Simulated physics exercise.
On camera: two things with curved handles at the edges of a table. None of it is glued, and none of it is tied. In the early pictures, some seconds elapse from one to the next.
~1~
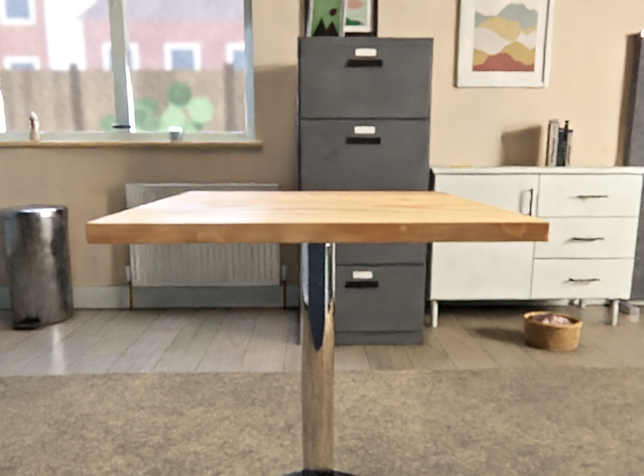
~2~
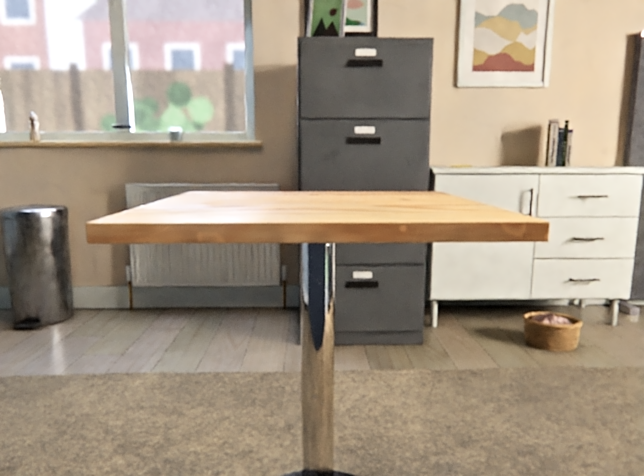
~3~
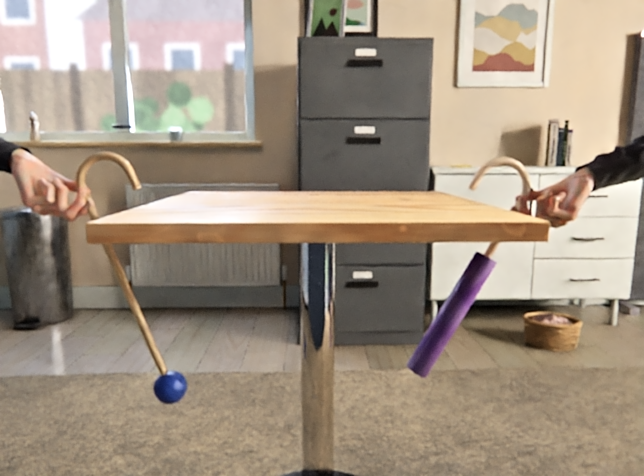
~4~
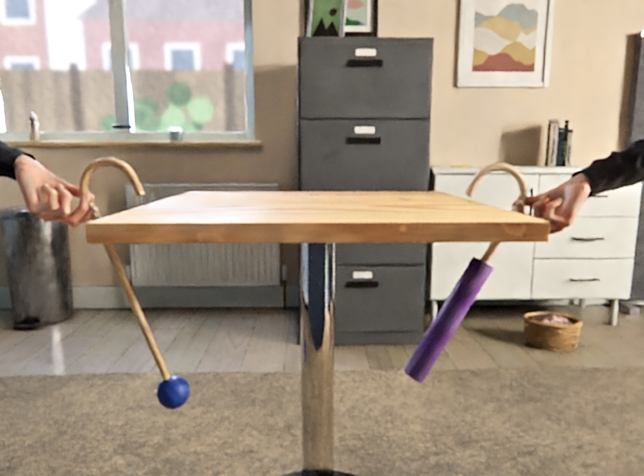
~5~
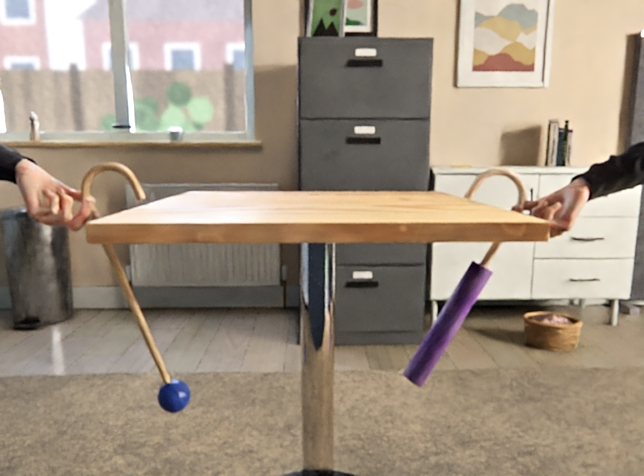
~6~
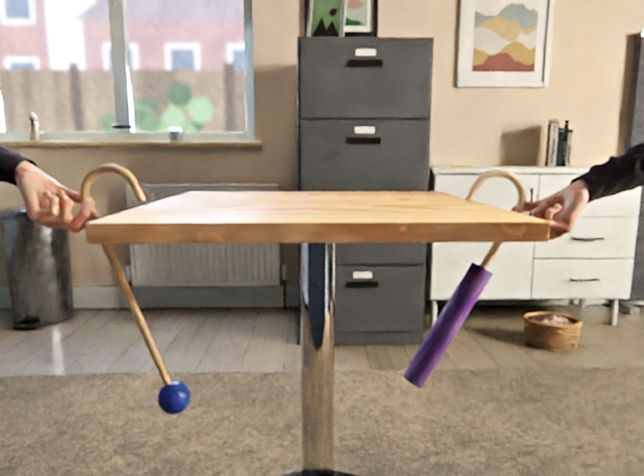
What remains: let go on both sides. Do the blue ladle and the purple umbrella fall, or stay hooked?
The blue ladle falls, the purple umbrella stays put.
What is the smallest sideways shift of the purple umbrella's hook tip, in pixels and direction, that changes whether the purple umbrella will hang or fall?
12 px right, roughly.
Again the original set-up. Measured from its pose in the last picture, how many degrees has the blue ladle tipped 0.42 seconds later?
Angle turned since the last view: Close to 15 degrees.
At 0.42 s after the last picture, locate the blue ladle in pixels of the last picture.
I'd expect it close to (125, 430) in the last view.
Then, 0.42 s after the last picture, blue ladle falling near (125, 430); purple umbrella at rest near (455, 278).
At rest, the blue ladle slips off; the purple umbrella hangs from the table, near (453, 278).
